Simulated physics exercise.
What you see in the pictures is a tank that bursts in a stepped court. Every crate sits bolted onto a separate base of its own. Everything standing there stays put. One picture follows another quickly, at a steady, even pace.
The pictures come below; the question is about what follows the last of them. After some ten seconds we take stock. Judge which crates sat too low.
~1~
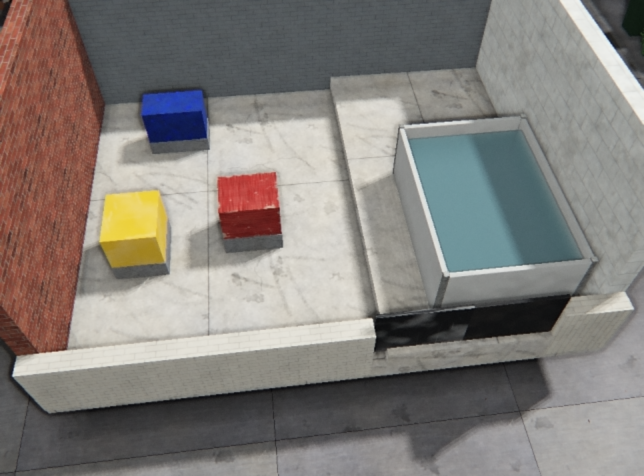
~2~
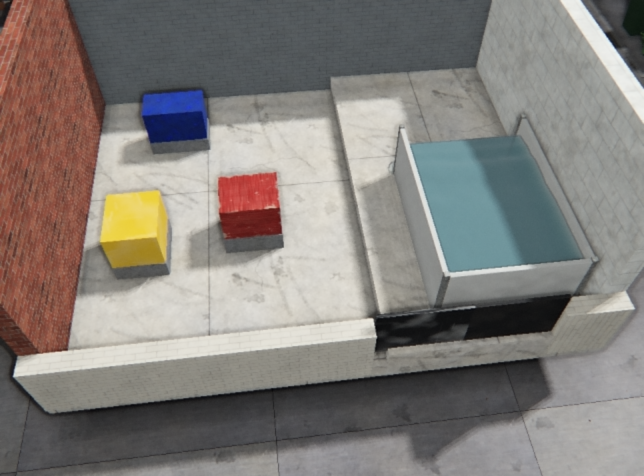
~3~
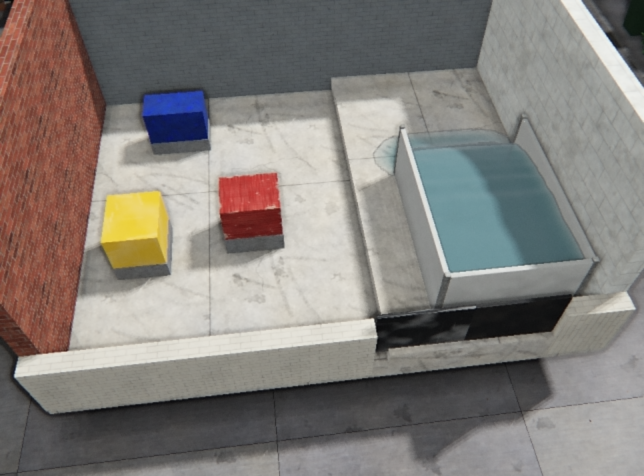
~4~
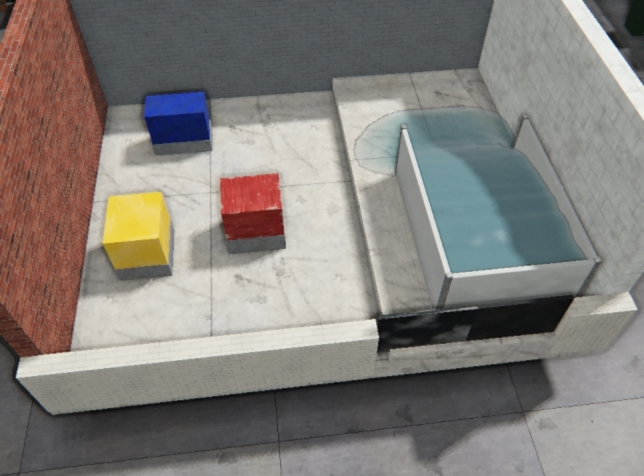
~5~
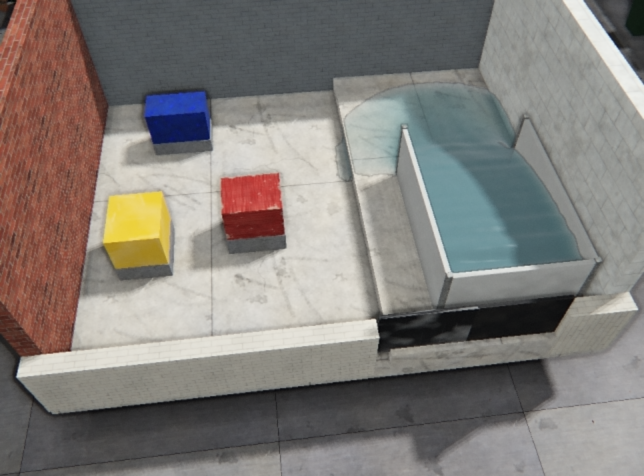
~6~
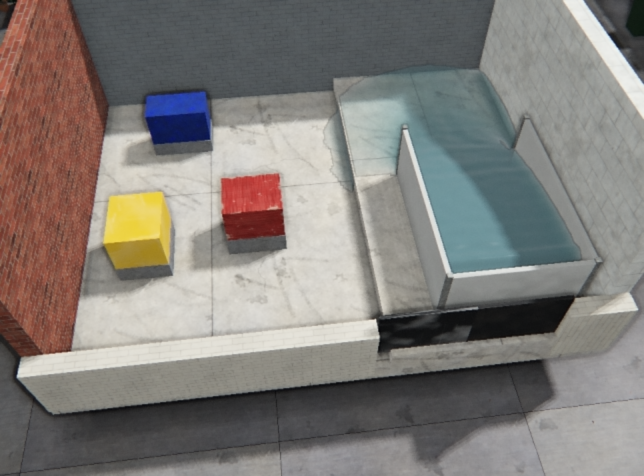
The blue crate was too low. The red crate was not too low. The yellow crate was too low.
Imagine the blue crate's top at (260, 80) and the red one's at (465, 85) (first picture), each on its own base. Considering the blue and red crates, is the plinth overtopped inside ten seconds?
I reckon the blue one is hit by the flood, while the red one is hit by the flood.
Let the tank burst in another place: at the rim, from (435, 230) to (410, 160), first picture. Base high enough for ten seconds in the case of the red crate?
Looks like the red crate goes under.
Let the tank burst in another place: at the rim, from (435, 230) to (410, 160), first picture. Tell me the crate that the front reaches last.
My answer: The one in blue.
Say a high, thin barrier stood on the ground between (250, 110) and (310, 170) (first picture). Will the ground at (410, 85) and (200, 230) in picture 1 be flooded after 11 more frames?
As listed: Awash, dry.
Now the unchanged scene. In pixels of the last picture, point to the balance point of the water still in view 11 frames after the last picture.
Centre of the water: Near (425, 146).
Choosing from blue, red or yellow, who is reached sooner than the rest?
That one is the one in blue.
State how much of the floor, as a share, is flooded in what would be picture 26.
By my count, 60 percent.
A moment on, water covers 30 % of the floor; the blue crate not reached, the red crate not reached, the yellow crate not reached.
Next, water covers 35 % of the floor; the blue crate water round its plinth, the red crate not reached, the yellow crate not reached.
Then, water covers 60 % of the floor; the blue crate water round its plinth, the red crate water round its plinth, the yellow crate water round its plinth.
Later, water covers 90 % of the floor; the blue crate water round its plinth, the red crate water round its plinth, the yellow crate water round its plinth.
In the end, water covers 95 % of the floor; the blue crate was topped, the red crate stayed above the water, the yellow crate was topped.
